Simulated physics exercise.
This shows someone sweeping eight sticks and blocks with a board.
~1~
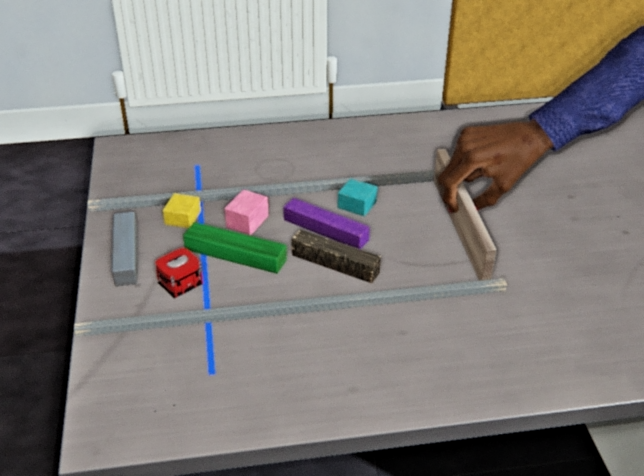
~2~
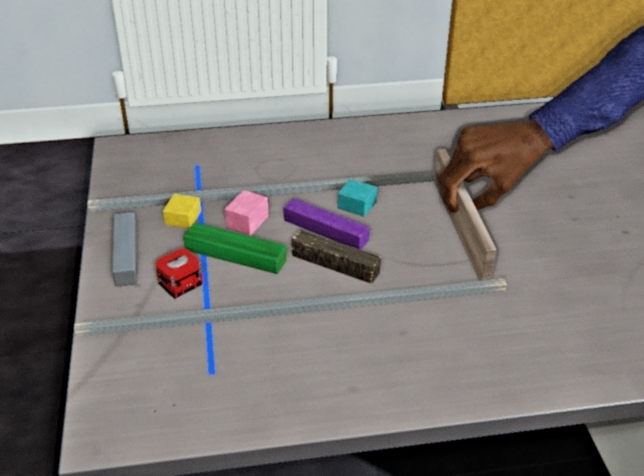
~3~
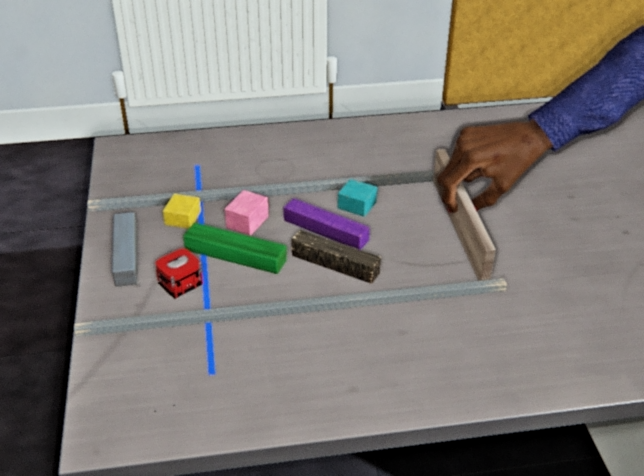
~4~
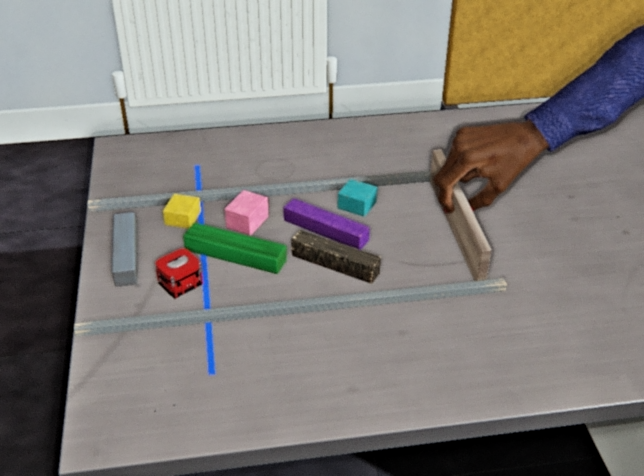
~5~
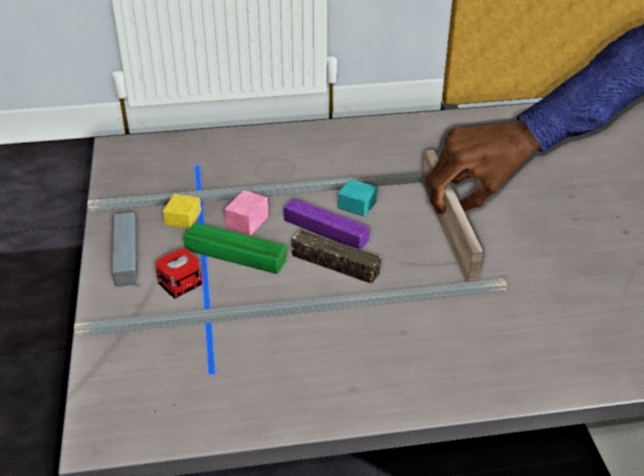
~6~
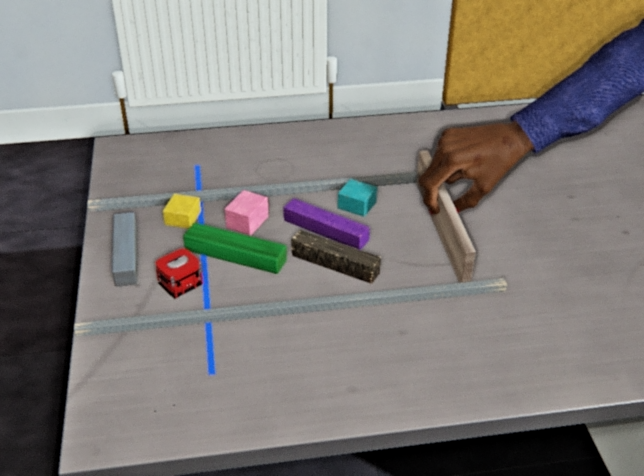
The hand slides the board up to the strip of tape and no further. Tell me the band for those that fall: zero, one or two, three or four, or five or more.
In the end the number that fall off is zero.
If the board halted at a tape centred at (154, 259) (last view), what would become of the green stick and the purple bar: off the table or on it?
The green stick does not fall; the purple bar stays on.
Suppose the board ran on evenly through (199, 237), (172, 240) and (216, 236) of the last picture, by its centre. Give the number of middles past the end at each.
Past the end: 0, 1 and 0.
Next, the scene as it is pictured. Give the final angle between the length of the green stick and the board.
Roughly 40° out of line.
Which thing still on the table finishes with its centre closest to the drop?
The grey stick.
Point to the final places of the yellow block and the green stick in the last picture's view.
Near (140, 212) and (149, 281).
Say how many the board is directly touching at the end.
It touches 3.
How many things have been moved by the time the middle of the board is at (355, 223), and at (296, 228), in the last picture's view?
The counts are 3 and 5.
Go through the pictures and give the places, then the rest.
In the first frame, grey stick (125, 248); red case (179, 272); yellow block (182, 211); board (462, 213); tape (203, 254).
In the second frame, red case (179, 273); turquoise block (357, 198).
In the third frame, yellow block (182, 211); purple bar (326, 224).
In the fourth frame, grey stick (125, 248); pink block (247, 212).
In the fifth frame, red case (179, 273); black bar (335, 257).
In the sixth frame, grey stick (125, 248); red case (179, 273); yellow block (182, 211); board (443, 214); tape (203, 254).
Early on, none off yet; grey stick at rest near (125, 248); red case at rest near (179, 273); yellow block at rest near (182, 211).
Finally, the number that fall off is zero.
